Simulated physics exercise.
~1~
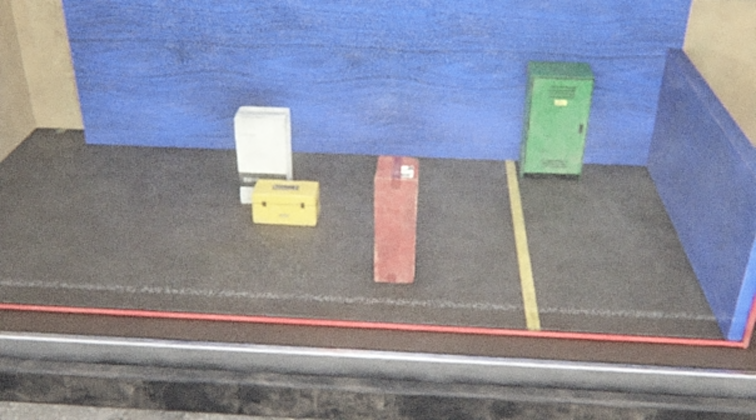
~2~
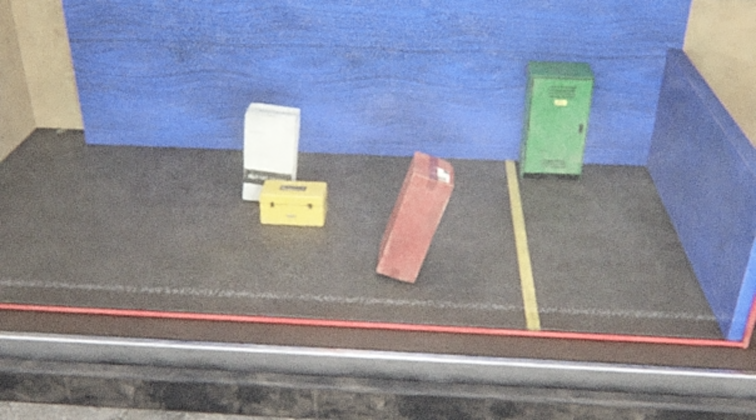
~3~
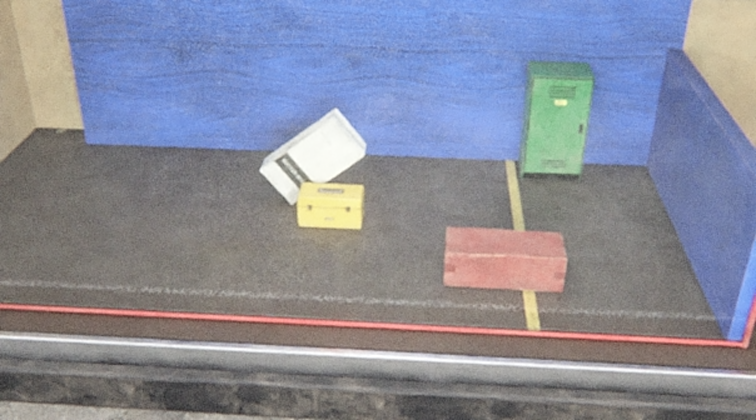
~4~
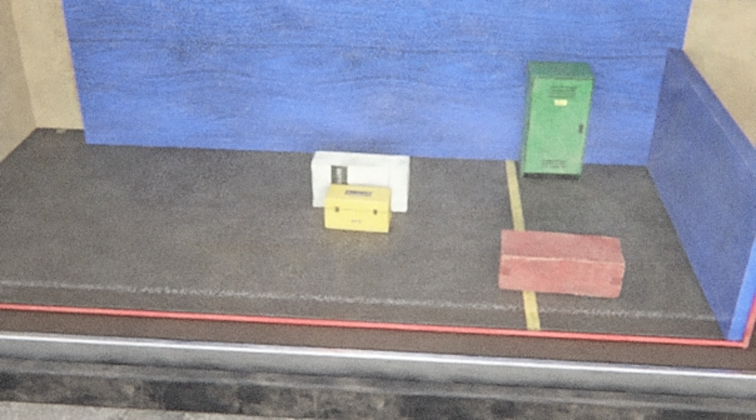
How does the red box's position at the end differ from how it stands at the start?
The red box stands upright at the start, but at the end it is lying on its side.
